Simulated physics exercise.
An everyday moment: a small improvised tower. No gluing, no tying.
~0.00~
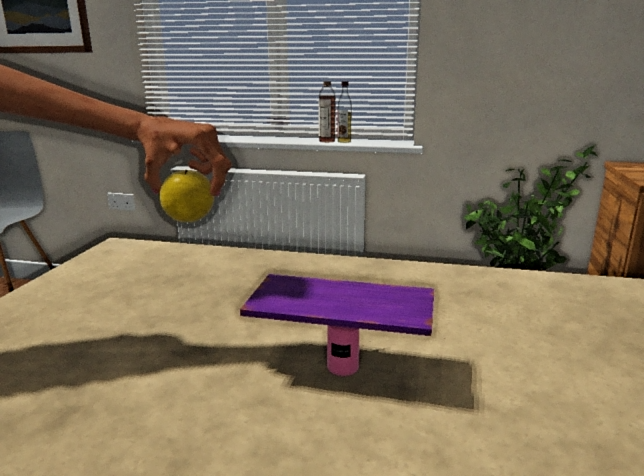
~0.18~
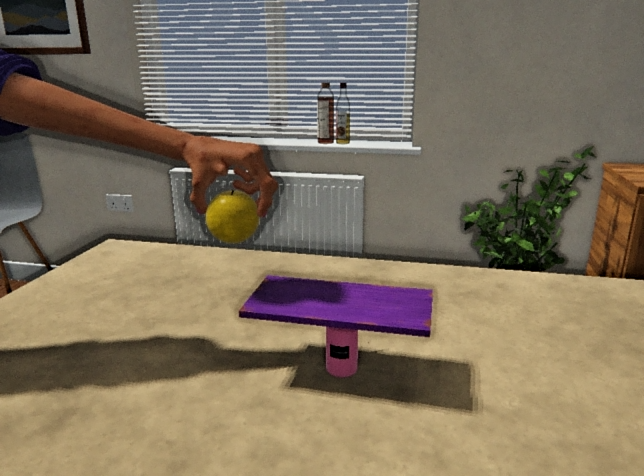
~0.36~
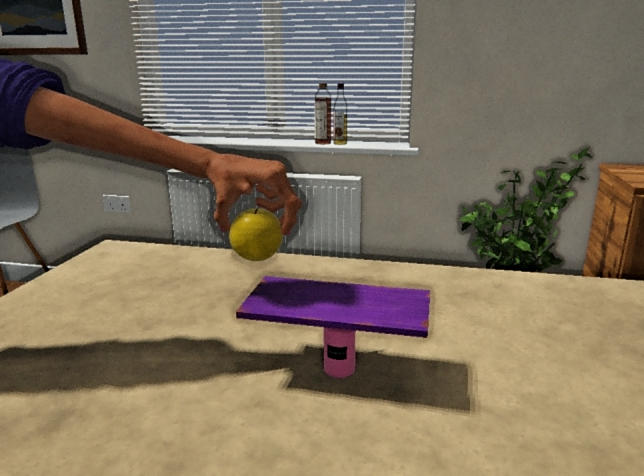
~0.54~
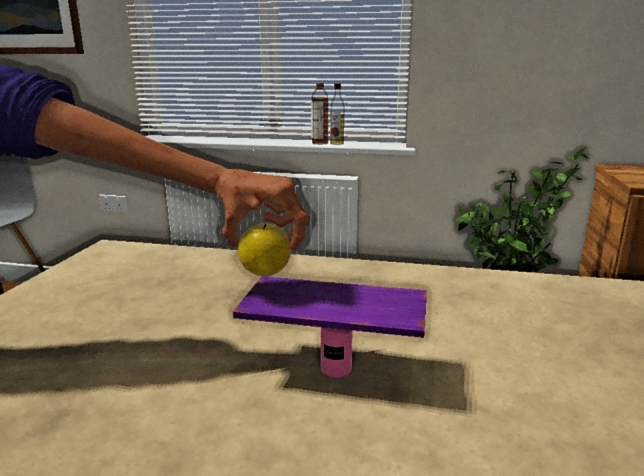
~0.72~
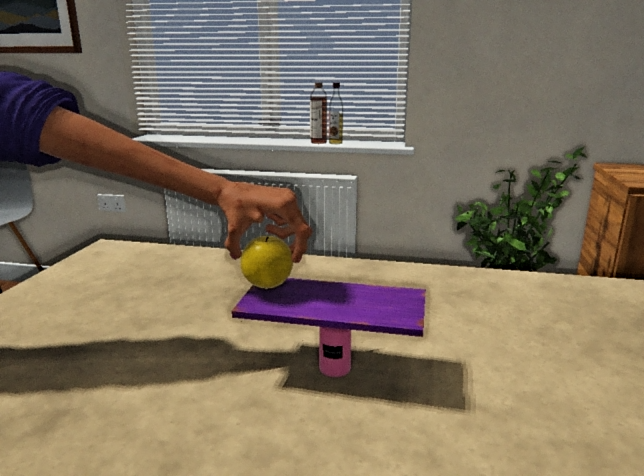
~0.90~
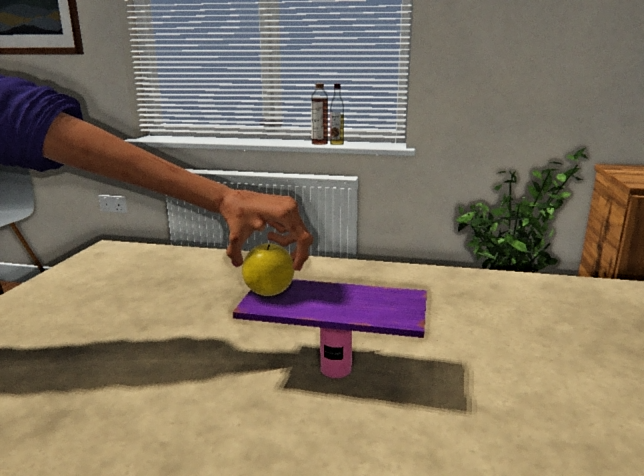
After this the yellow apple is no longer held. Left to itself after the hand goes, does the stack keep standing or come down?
I reckon the stack can't bear the weight there.
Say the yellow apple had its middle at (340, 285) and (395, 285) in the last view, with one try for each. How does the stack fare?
Result of try one is that it stays stable, and of try two that it tips over.
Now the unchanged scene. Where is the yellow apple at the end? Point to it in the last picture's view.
I'd say around (250, 337) in the last view.
After 1.30 s, yellow apple now fallen; purple board on its side.
After 1.80 s, purple board now fallen; pink shaker on its side.
By the end (2.1 s), fallen, yellow apple and purple board; tipped over in the stack, pink shaker. Seen from the same camera at the end, yellow apple near (250, 337). The stack gives way.
